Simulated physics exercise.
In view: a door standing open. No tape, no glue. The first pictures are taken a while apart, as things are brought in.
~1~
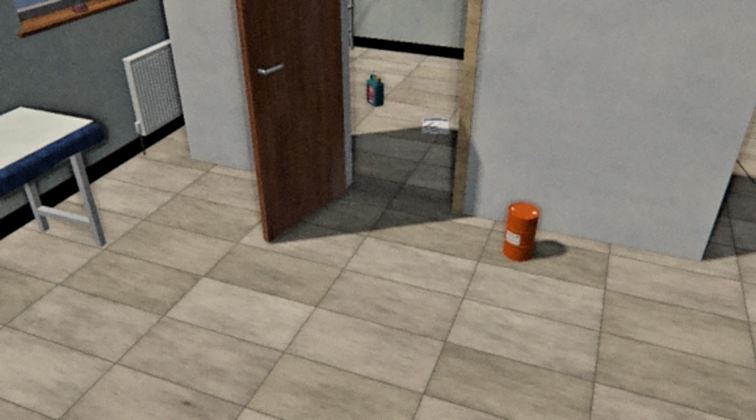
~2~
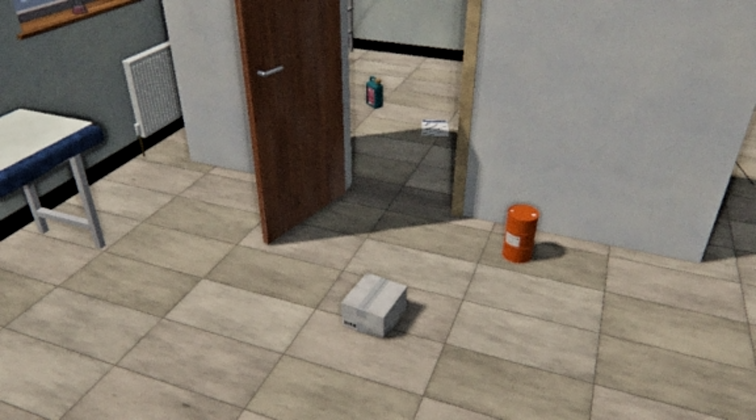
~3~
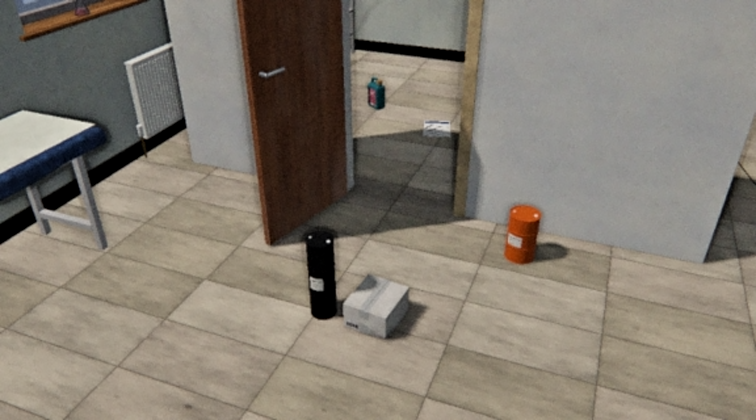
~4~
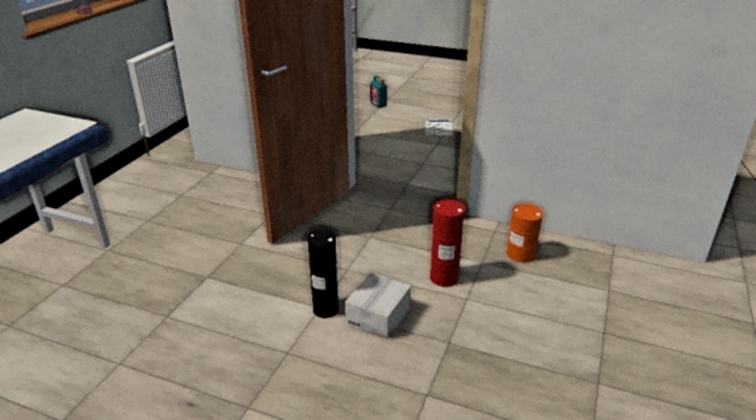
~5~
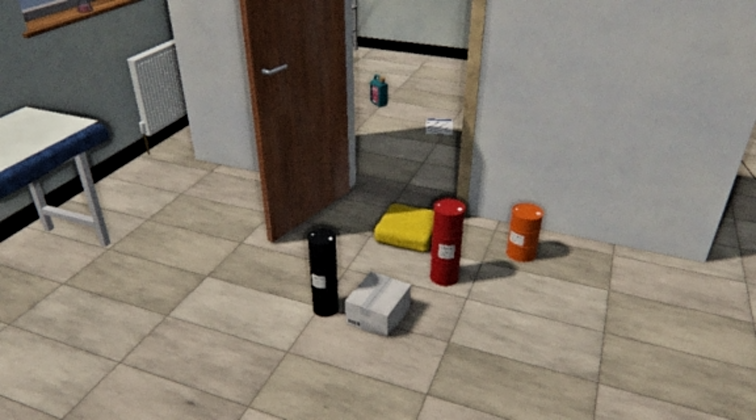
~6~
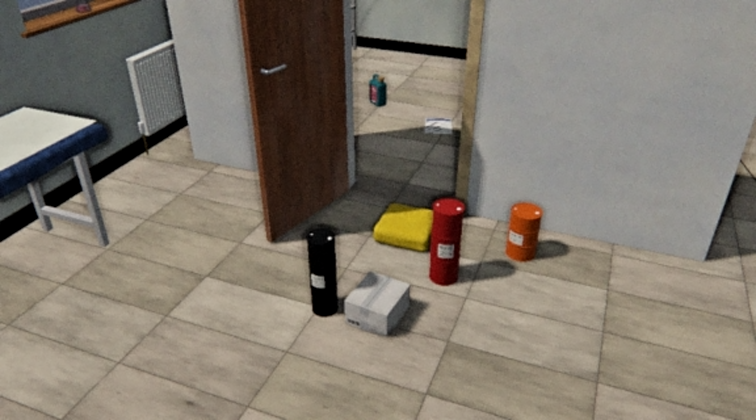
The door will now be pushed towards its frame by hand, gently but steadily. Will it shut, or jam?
Here the door stops short.
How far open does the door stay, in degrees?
About 30°.
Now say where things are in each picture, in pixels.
Door wide open and still, in the first frame.
Door wide open and still; white box (375, 306), in the second frame.
Door wide open and still; black canister (322, 277); orange canister (522, 235), in the third frame.
Door wide open and still; white box (379, 305); red canister (447, 244), in the fourth frame.
Door wide open and still; black canister (324, 274); orange canister (524, 233), in the fifth frame.
Door wide open and still; yellow cushion (408, 227); white box (378, 304), in the sixth frame.
Then, 1.10 s later than the last frame, door at 67°.
Then, 1.60 s later than the last frame, door at 41°; yellow cushion moved a little near (429, 221).
When it is over, door at 30°; moved from the start, yellow cushion; the other 4 as before. End places, in pixels of the last picture, yellow cushion near (448, 218).
